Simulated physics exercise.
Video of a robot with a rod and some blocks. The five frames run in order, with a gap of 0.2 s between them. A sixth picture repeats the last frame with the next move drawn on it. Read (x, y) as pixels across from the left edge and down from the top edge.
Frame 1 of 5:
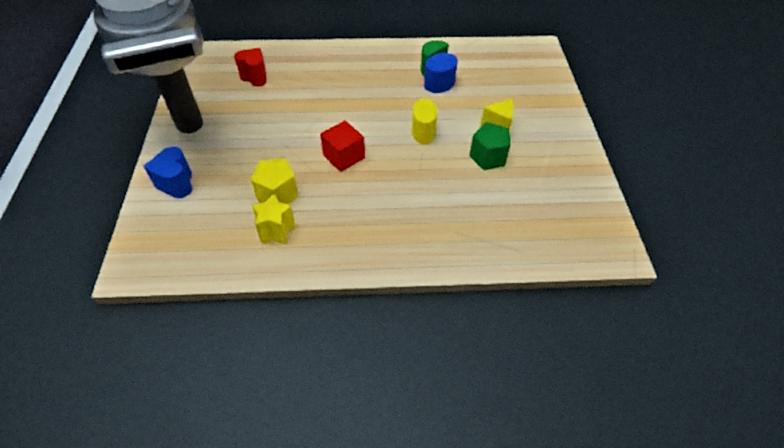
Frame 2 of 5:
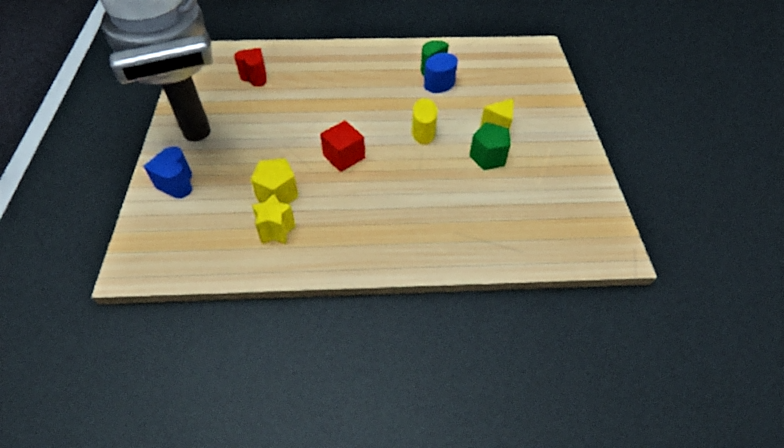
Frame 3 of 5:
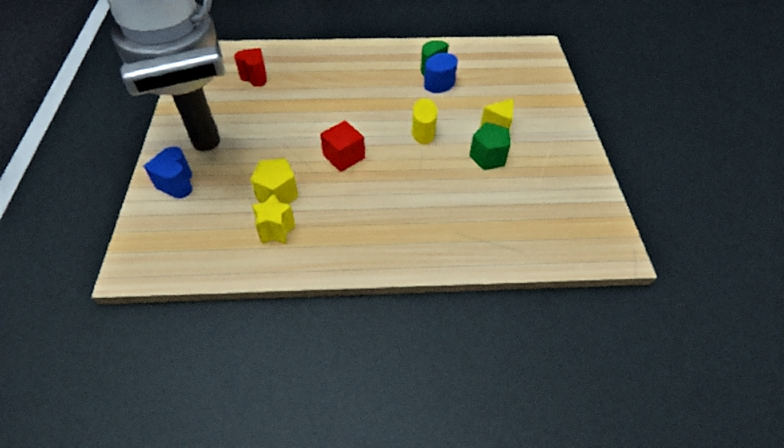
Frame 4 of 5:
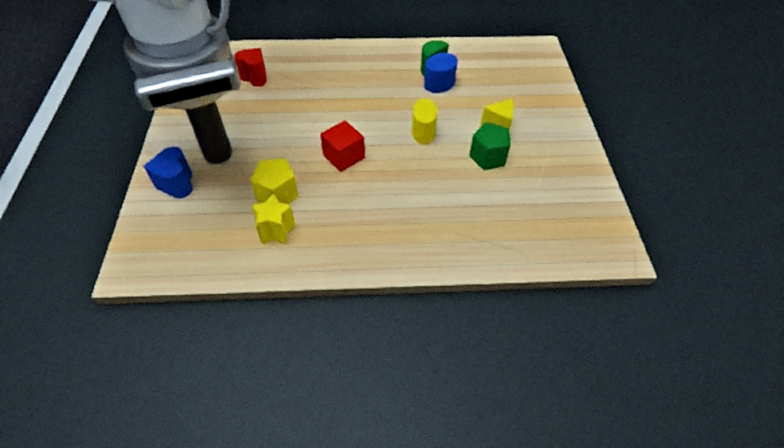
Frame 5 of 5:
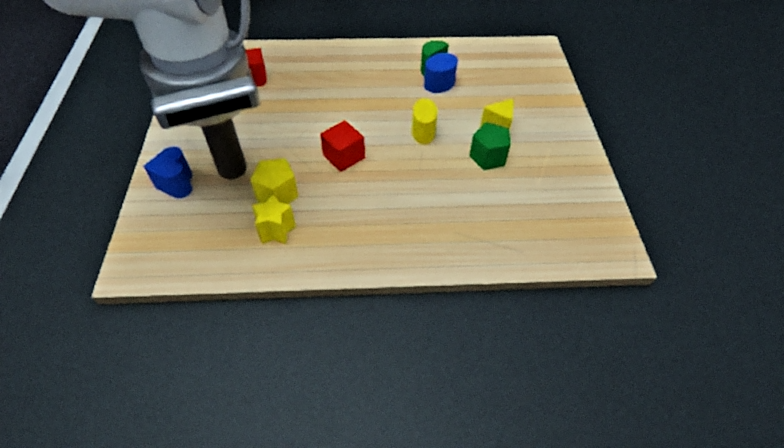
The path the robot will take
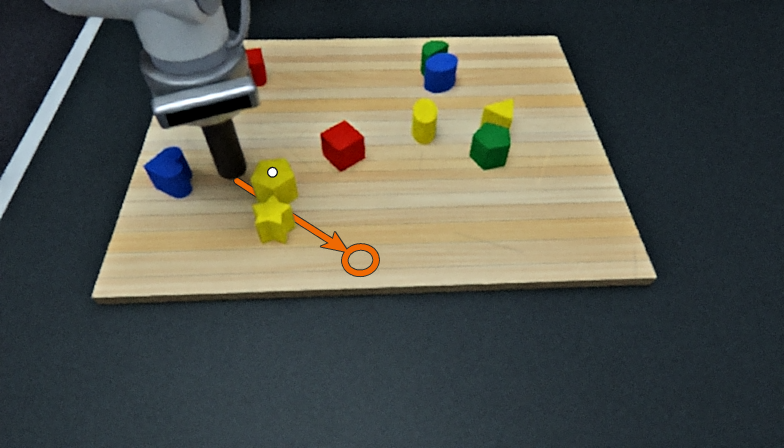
At first, a robot arm holds a dark rod over the upper left of a wooden board scattered with red, blue, green and yellow blocks. The rod then moves steadily down and to the right, passing into the space between the blue heart and the yellow pentagon, while the blocks stay still.
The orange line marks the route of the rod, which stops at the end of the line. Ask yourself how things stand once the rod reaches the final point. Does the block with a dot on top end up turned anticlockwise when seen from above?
In short: Yes.
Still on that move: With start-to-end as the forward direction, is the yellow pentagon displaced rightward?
Going by the path, no.
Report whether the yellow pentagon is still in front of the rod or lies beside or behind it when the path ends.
Beside or behind, I predict.
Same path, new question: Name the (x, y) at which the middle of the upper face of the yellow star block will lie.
Expect it around (282, 224).
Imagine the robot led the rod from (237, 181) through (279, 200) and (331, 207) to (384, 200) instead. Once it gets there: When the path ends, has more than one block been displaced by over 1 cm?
Going by the path, no.
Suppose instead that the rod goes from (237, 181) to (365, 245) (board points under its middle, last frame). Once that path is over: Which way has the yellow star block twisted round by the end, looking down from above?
It goes clockwise.
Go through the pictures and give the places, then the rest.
Tip of the rod (190, 125), middles of tops, blue heart block (166, 162), yellow star block (270, 210), yellow pentagon (272, 172), in the first frame.
Rod (198, 133), nothing pushed, in the second frame.
Rod (207, 143), nothing pushed, in the third frame.
Rod (219, 155), nothing pushed, in the fourth frame.
Rod (233, 170), blue heart block (166, 162), yellow star block (270, 210), yellow pentagon (272, 172), in the fifth frame.
The line goes from (237, 181) to (360, 260); the dot is on the yellow pentagon.
The first path, step by step. One third of the way, rod (273, 195); yellow pentagon (306, 183), turned 30° anticlockwise.
Two thirds of the way, rod (315, 222); yellow star block (282, 224), turned 85° clockwise; yellow pentagon (332, 187), turned 60° anticlockwise.
At the end, rod (360, 250); blue heart block unmoved; yellow star block (282, 224), turned 85° clockwise; yellow pentagon (332, 187), turned 65° anticlockwise.
